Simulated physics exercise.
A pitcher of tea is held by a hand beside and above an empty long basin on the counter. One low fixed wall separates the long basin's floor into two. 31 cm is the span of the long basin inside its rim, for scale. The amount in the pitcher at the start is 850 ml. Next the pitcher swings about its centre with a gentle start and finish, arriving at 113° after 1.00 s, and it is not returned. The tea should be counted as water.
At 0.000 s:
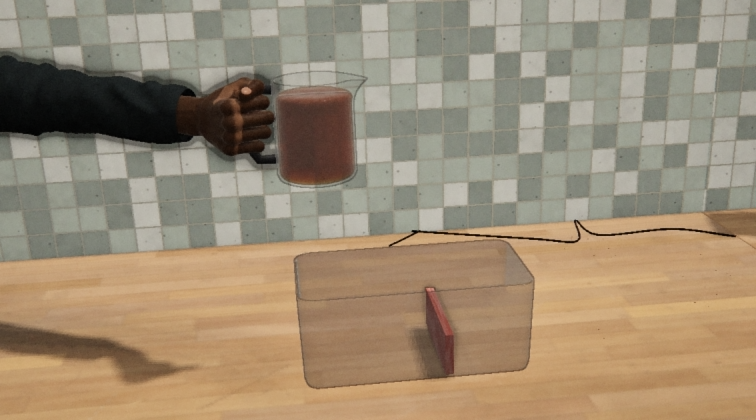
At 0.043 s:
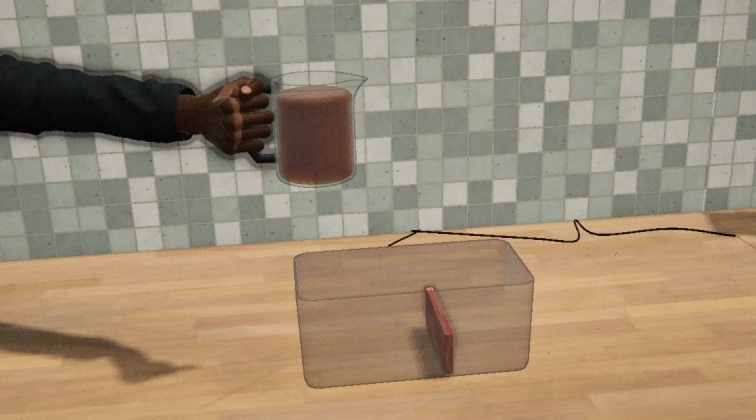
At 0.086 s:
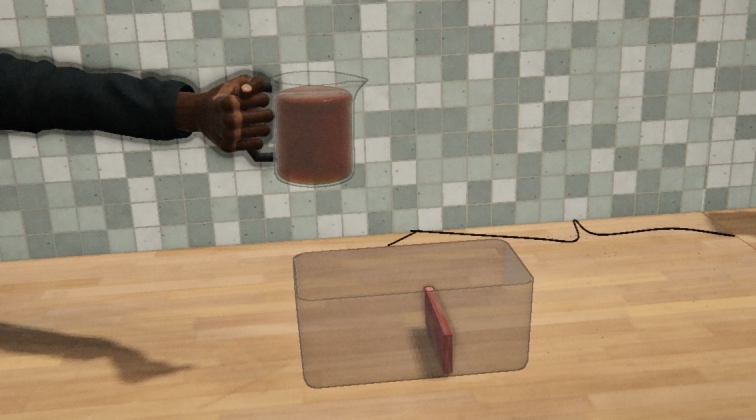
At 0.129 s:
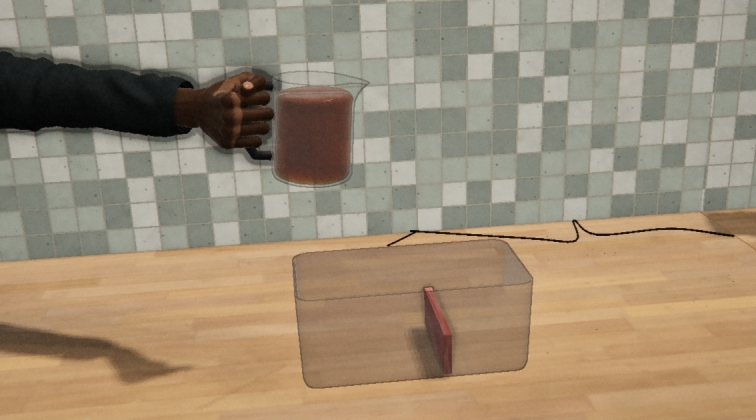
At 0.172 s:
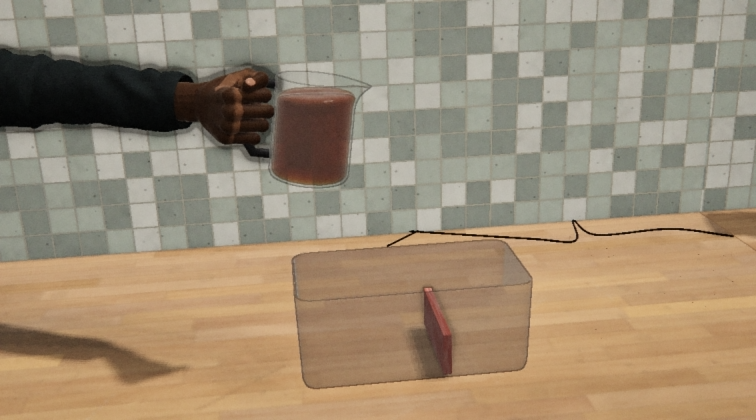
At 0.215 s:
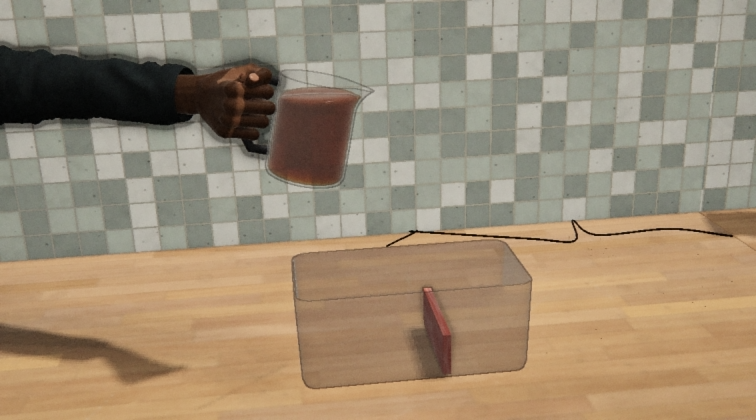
Kitchen counter with tiled wall, a hand slowly tilting a pitcher of reddish-brown liquid slightly rightward above an empty clear basin.
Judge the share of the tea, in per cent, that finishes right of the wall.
45 percent, roughly.
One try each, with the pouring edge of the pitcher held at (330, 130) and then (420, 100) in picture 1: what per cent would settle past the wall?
Around 5 per cent first, around 75 per cent next.
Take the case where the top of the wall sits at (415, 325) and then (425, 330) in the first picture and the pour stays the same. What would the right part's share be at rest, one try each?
The first try gives 90 percent and the second 65 percent.
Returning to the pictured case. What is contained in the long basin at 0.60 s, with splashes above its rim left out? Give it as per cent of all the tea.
2 %, roughly.
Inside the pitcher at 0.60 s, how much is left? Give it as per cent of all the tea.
Around 80 in a hundred.
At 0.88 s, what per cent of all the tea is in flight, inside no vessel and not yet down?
Some 30 % is up in the air.
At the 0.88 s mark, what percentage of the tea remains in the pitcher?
About 24 per cent.
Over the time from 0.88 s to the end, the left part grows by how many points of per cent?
Around 40 in a hundred.
After 0.60 s the tilt is 74° and 79 per cent is still to pour, 0 is left of the wall and 2 right of it.
After 0.88 s the tilt is 109° and 23 per cent is still to pour, 14 is left of the wall and 34 right of it.
After 1.18 s the tilt is 113° and 1 per cent is still to pour, 50 is left of the wall and 44 right of it.
After 1.50 s the tilt is 113° and 0 per cent is still to pour, 53 is left of the wall and 45 right of it.
In the end 53 per cent lies left of the wall, 45 right of it and 2 outside.
